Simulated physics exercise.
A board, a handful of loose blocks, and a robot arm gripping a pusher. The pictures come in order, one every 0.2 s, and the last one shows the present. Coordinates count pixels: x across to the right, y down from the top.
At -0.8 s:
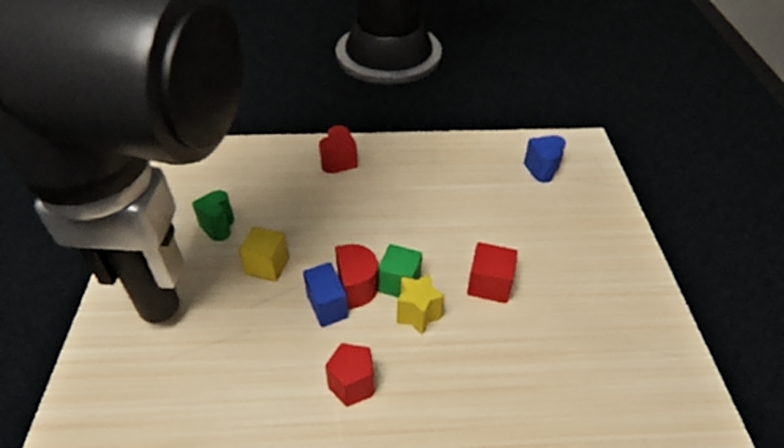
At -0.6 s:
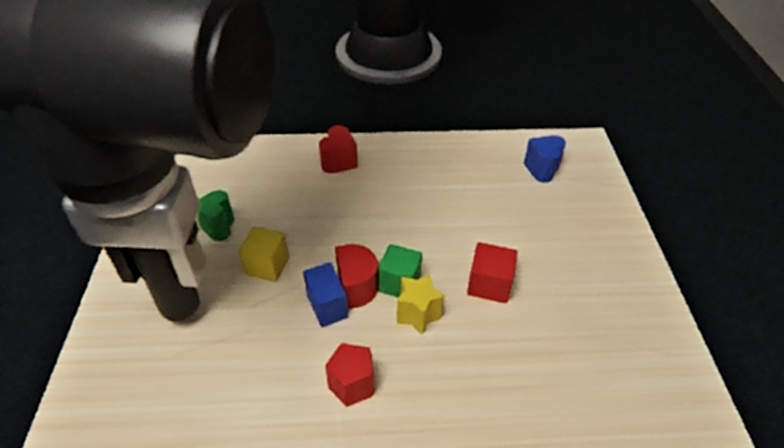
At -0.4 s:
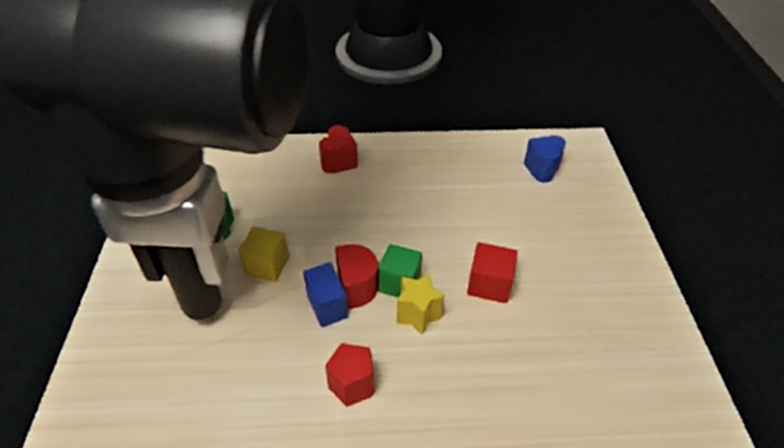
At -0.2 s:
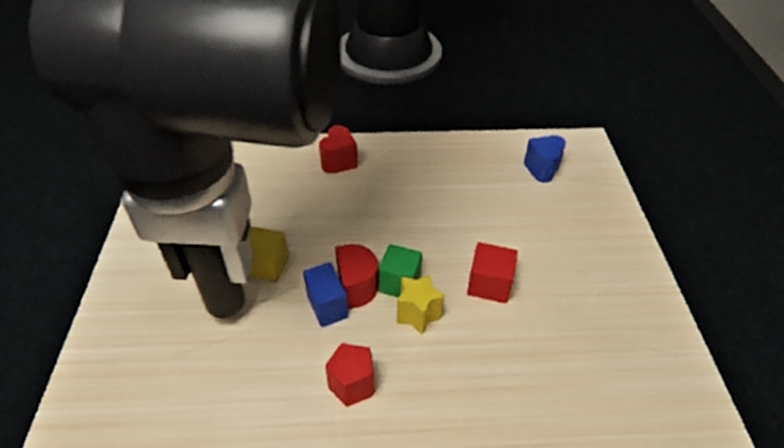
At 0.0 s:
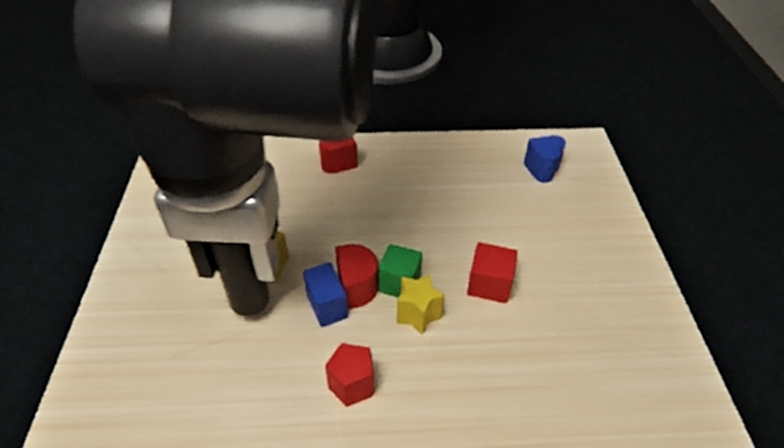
A robot arm gripping a dark pusher slid steadily to the right over a wooden board, passing in front of the green and yellow blocks, while none of the scattered colored blocks moved.
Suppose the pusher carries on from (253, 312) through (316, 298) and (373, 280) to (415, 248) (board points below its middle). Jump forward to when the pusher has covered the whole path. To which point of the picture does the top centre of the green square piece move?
My best guess is (518, 246).
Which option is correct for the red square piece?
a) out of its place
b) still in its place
Correct choice: A.
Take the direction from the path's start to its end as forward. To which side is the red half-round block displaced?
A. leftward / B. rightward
My pick is B.
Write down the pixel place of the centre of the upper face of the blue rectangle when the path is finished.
I'd guess (447, 233).
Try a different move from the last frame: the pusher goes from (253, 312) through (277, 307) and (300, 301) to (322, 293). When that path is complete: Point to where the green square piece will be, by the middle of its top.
Most likely (426, 257).
On the path given first. One third of the way, pusher at (316, 287); blue rectangle at (350, 277), turned 15° clockwise; red half-round block at (381, 260); green square piece at (421, 257), turned 20° anticlockwise.
Two thirds of the way, pusher at (373, 270); blue rectangle at (408, 261), turned 20° clockwise; red half-round block at (437, 246); green square piece at (478, 248); yellow star-shaped block at (431, 293), turned 40° clockwise; red square piece at (516, 261).
At the end, pusher at (415, 238); blue rectangle at (447, 233), turned 50° clockwise; red half-round block at (481, 232), turned 35° clockwise; green square piece at (518, 246), turned 15° clockwise; yellow star-shaped block at (433, 292), turned 50° clockwise; red square piece at (552, 267), turned 20° clockwise.
